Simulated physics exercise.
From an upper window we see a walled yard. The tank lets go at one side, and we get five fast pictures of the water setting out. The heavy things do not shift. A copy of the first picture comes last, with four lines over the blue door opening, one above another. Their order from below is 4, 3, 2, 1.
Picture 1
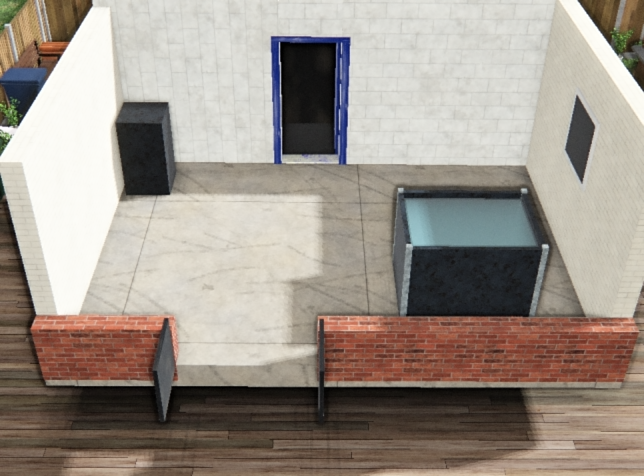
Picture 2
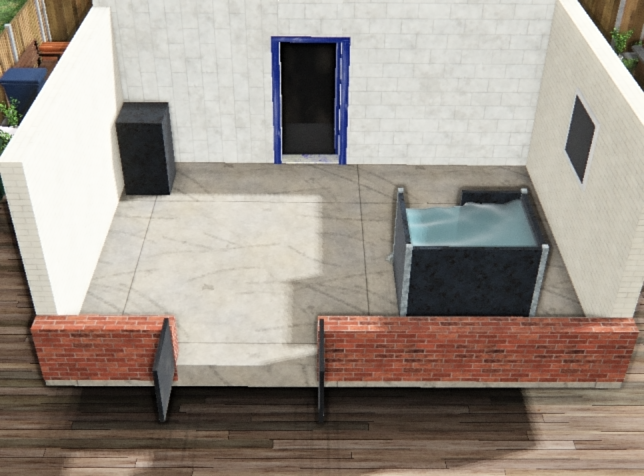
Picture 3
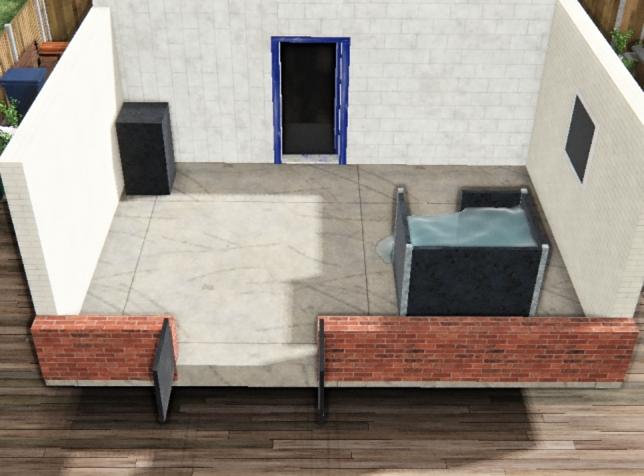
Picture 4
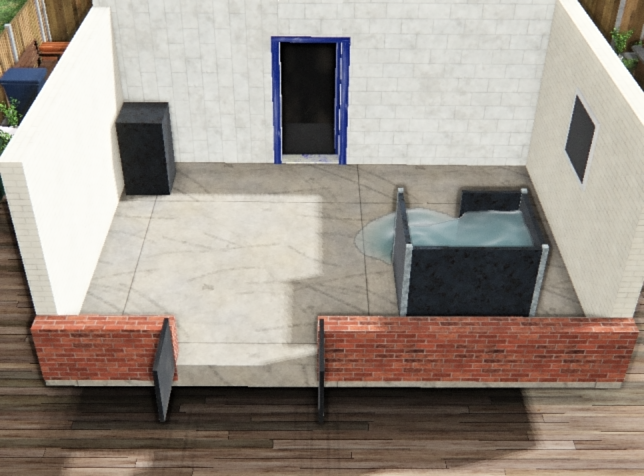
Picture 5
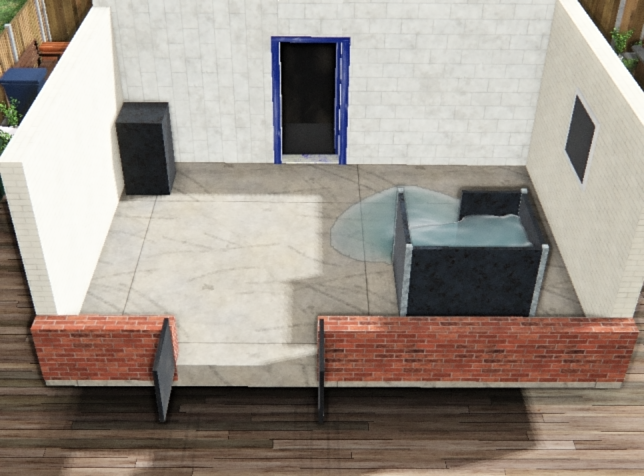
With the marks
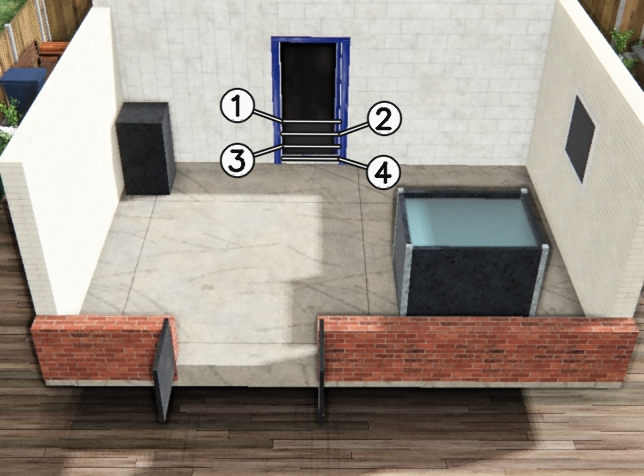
The footage shows a walled yard with a blue-framed doorway and an open gate, where water in a dark tank drops and sloshes as a gap appears at its back, then spreads across the paved ground toward the left and rear.
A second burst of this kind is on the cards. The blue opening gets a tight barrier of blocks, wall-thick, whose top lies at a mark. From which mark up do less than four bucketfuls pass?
Go for 3.
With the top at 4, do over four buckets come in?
Yes, it does.
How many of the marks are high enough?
Three of them.
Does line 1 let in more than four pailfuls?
No, not at all.
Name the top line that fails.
That would be 4.
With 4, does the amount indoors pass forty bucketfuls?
No.
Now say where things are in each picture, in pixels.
The first picture shows water in the tank at rest, its middle at (469, 224); foot of the blue doorway at (310, 163); open gate at (246, 312).
In the second picture, water covers 1 % of the ground, its front hidden from here.
In the third picture, water covers 3 % of the ground, its front hidden from here.
The fourth picture shows front seen at (369, 230), 7 % of the ground wet.
The fifth picture shows front seen at (404, 187), 14 % of the ground wet.
On the marked copy, 1 at (310, 121); 2 at (310, 134); 3 at (310, 146); 4 at (310, 158); from the bottom up 4, 3, 2, 1.
If 1 is chosen, nothing gets over.
If 2 is chosen, nothing gets over.
If 3 is chosen, a splash gets over, under a bucket.
If 4 is chosen, about 12 bucketfuls get in.
